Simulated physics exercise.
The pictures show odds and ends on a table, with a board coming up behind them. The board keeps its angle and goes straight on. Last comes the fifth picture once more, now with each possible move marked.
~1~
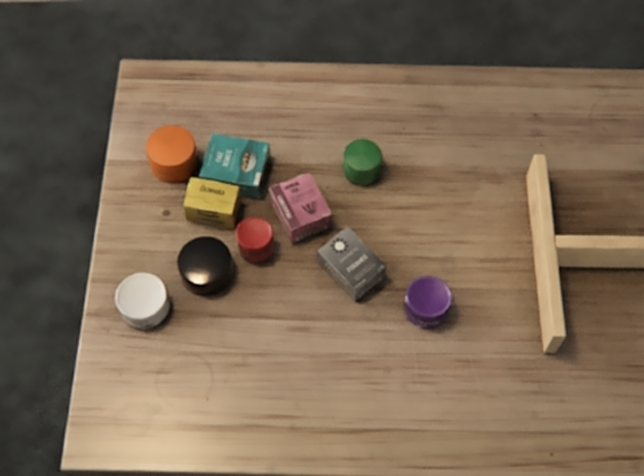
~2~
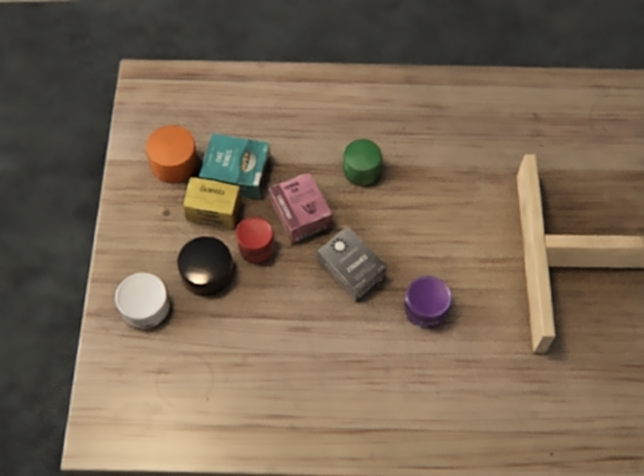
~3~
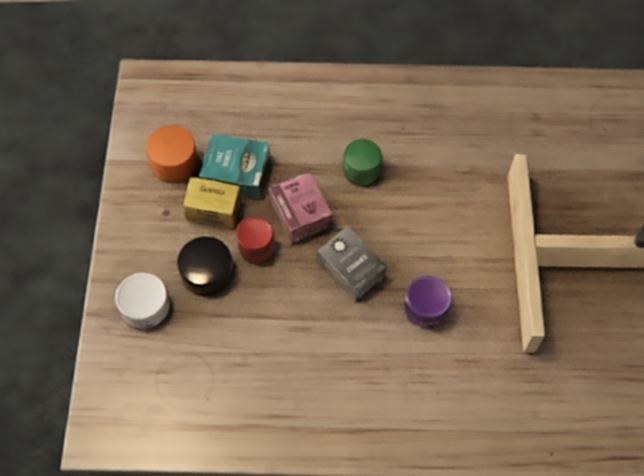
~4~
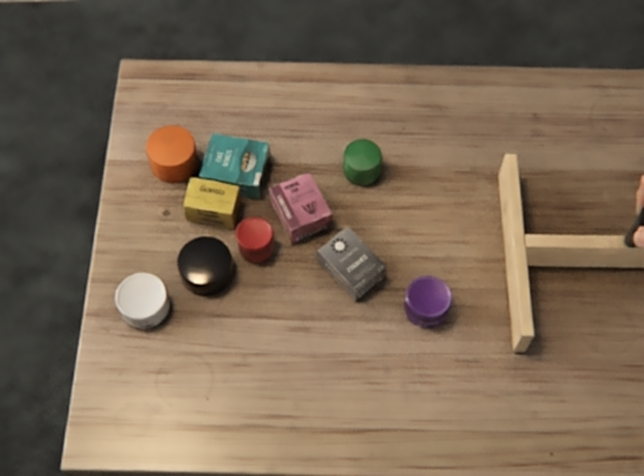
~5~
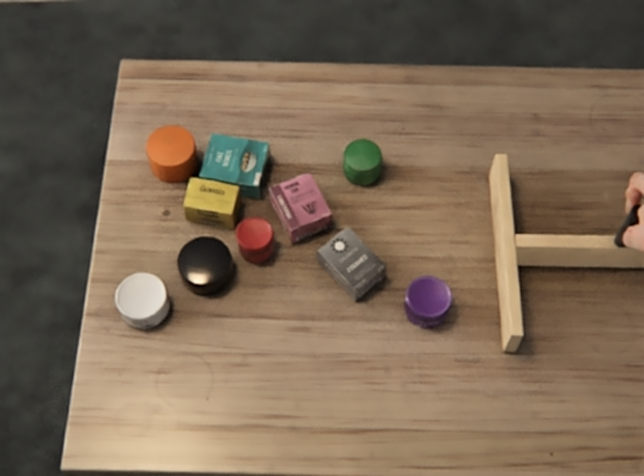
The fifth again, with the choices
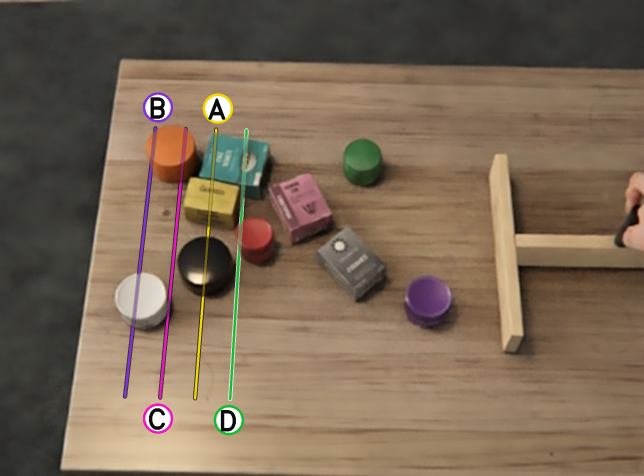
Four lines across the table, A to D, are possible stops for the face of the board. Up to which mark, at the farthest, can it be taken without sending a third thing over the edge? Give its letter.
It can go as far as C.
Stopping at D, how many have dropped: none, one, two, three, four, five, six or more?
By then, none.
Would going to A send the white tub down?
No.
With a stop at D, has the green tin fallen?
No.
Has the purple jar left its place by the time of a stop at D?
Yes.
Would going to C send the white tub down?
By then, no.
On the marked copy, A at (206, 254); B at (141, 253); C at (174, 254); D at (239, 255).
With C. Early on, board (388, 237); purple jar (358, 315); grey box (346, 262).
Further on, board (269, 235); orange tin (148, 143); black pot (186, 274).
At the end, board (174, 233); yellow packet (105, 200); black pot (100, 272); none fallen.
As for the rest, A is within the limit but short; B drops five; D is within the limit but short.
